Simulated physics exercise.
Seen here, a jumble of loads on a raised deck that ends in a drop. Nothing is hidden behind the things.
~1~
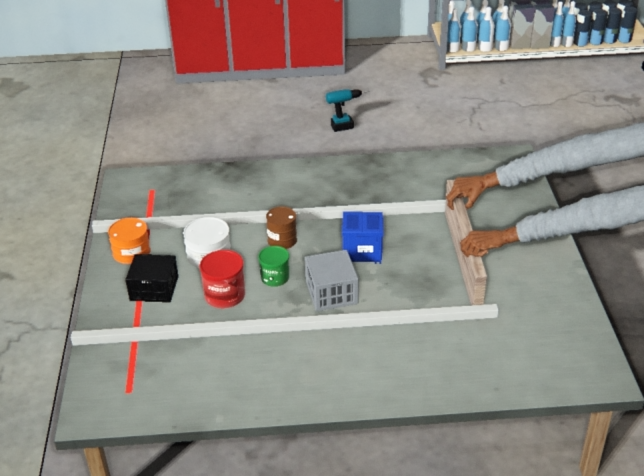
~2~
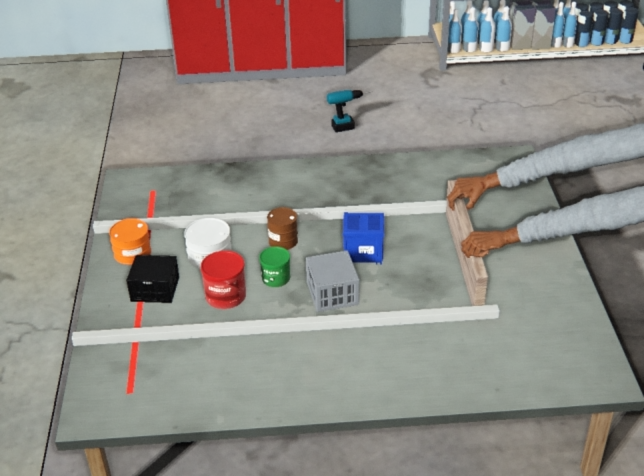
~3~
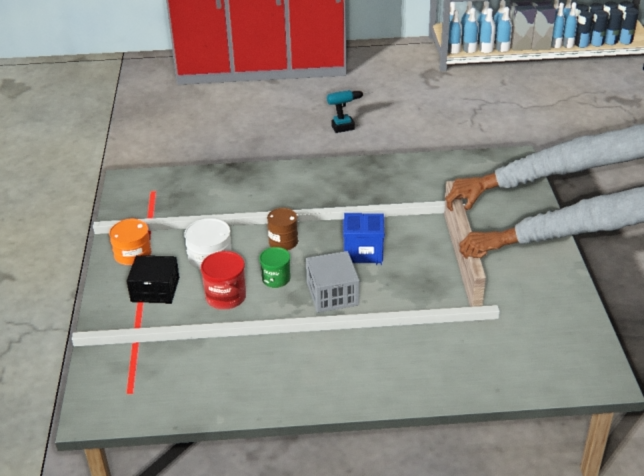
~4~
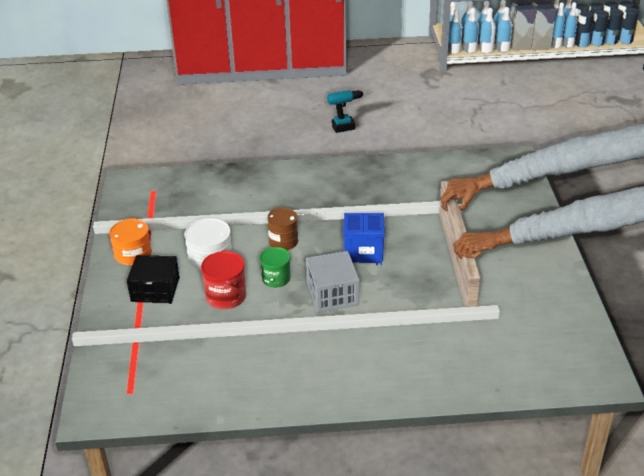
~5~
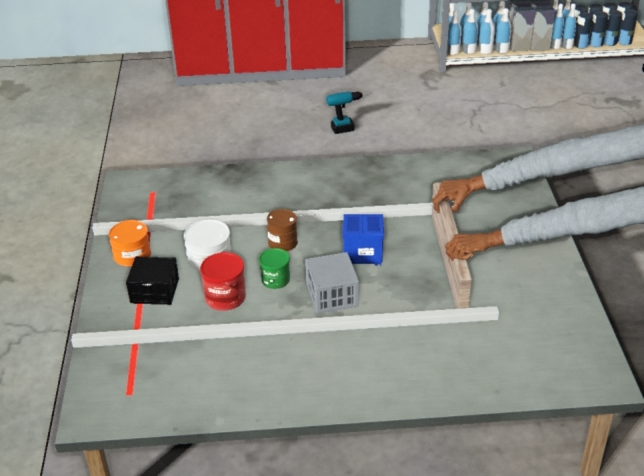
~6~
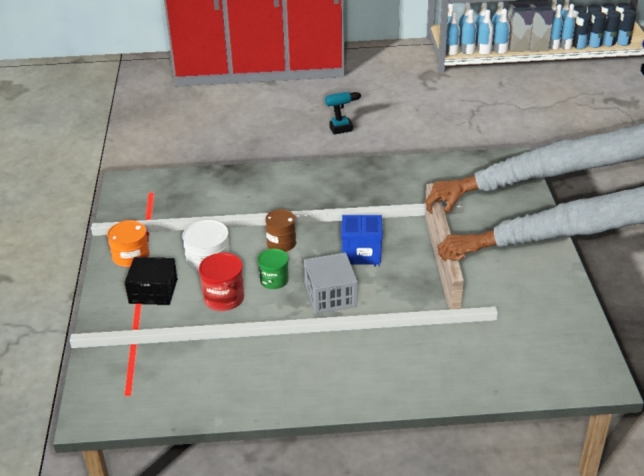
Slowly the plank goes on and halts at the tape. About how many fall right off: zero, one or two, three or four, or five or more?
The number that fall off is three or four.
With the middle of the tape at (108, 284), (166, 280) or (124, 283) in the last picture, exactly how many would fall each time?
In that order 5, 2 and 5.
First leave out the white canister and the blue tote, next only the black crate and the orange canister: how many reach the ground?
2 in the first case, 2 in the second.
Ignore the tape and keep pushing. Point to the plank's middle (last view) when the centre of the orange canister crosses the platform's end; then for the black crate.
For the orange canister at (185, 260), for the black crate at (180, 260).
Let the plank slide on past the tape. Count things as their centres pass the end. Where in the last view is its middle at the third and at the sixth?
Near (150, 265) and (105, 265).
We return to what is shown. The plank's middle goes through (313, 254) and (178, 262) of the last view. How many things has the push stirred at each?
The counts are 3 and 8.
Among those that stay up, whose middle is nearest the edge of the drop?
Foremost is the green pail.
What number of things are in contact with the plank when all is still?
In contact: 3.
Soon after, none off yet; orange canister at rest near (129, 243); black crate at rest near (152, 281); white canister at rest near (207, 246).
Then, none off yet; orange canister at rest near (129, 243); black crate moved a little near (144, 280); white canister moved about its own width near (179, 247).
By the end, the number that fall off is three or four; fallen, red pail, white canister, black crate and orange canister.
